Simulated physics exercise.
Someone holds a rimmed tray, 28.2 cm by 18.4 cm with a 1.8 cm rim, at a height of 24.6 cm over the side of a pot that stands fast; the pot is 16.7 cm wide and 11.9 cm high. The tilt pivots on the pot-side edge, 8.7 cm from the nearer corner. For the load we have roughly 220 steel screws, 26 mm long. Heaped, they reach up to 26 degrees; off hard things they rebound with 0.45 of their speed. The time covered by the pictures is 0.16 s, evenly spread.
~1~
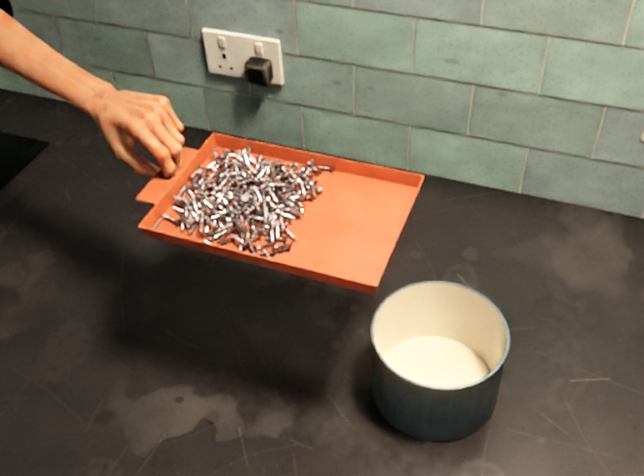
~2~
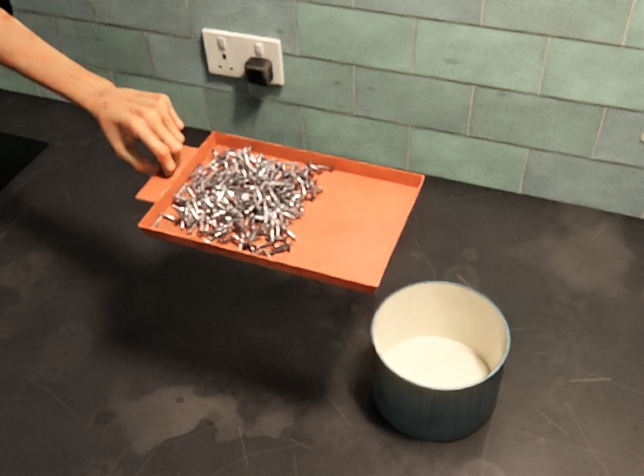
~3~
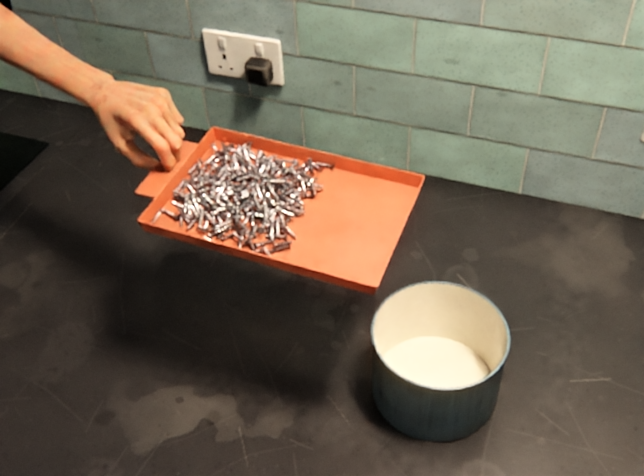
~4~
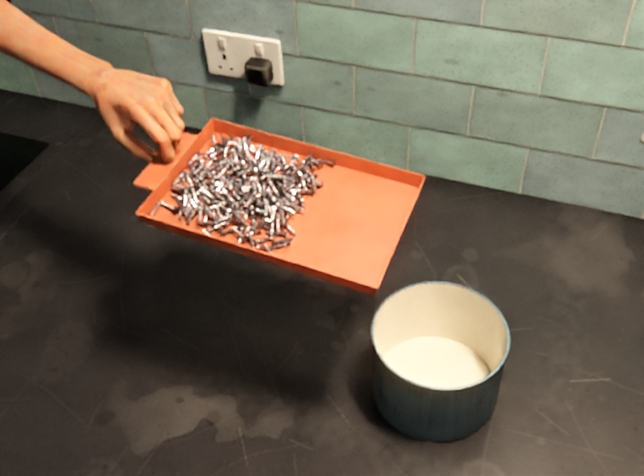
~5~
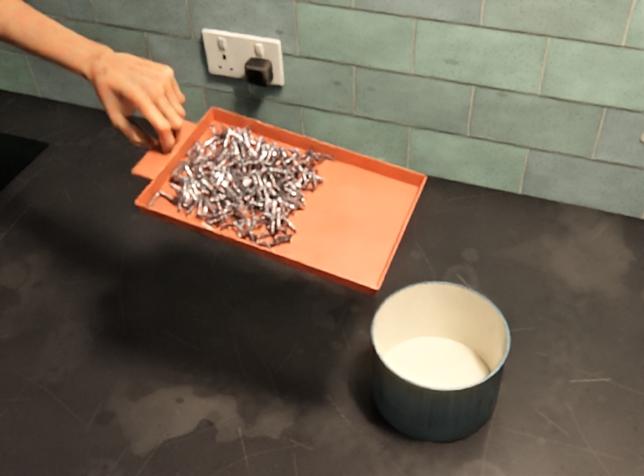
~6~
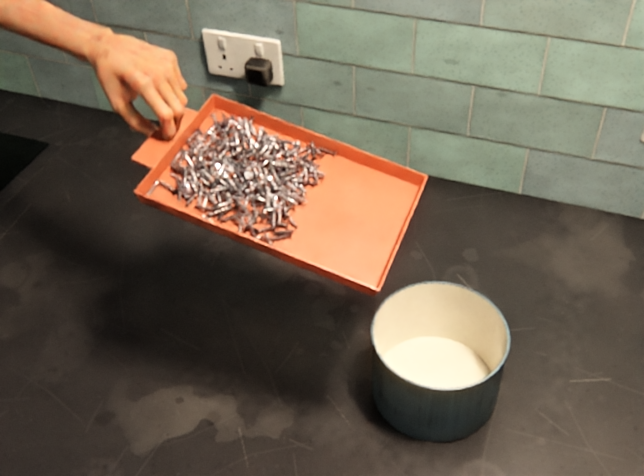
A hand reaches in from the upper left, gripping the tab of an orange rimmed tray above a dark, scuffed countertop, seen from above at an angle against green wall tiles and a white socket. Silvery metal screws lie heaped on the tray's left half, and a dark blue pot with a cream inside stands at lower right. The hand slowly raises the tray's left end, tilting it gently toward the pot, while the heap barely shifts on it and the camera stays still.
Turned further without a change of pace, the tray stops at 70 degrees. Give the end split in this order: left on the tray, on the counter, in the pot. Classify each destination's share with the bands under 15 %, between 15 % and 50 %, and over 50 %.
Tray: Under 15 %; counter: Between 15 % and 50 %; pot: Over 50 %.
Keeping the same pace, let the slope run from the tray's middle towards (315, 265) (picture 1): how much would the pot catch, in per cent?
I'd estimate about 20 %.
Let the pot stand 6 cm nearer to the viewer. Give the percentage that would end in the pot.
In that setup it would come to near 65 per cent.
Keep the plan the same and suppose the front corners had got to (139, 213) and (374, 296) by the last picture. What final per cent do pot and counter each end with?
You'd end with pot at 10 and counter at 85.
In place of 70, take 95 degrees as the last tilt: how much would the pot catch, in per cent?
Estimated share: About 70 %.
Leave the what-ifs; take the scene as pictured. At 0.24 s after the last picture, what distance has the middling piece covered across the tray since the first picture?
Displacement on the tray: About 2 cm.
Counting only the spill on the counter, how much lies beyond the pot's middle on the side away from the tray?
I reckon around 100 per cent.
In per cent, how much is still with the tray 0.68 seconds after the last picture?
I'd say close to 10 per cent.
Then, 0.24 s after the last picture, tilt 42 degrees; the tray holds 100 %, the pot 0 %.
Then, 0.40 s after the last picture, tilt 61 degrees; the tray holds 100 %, the pot 0 %.
Then, 0.68 s after the last picture, tilt 70 degrees; the tray holds 10 %, the pot 50 %.
In the end, tray 5 %, counter 30 %, pot 60 %.
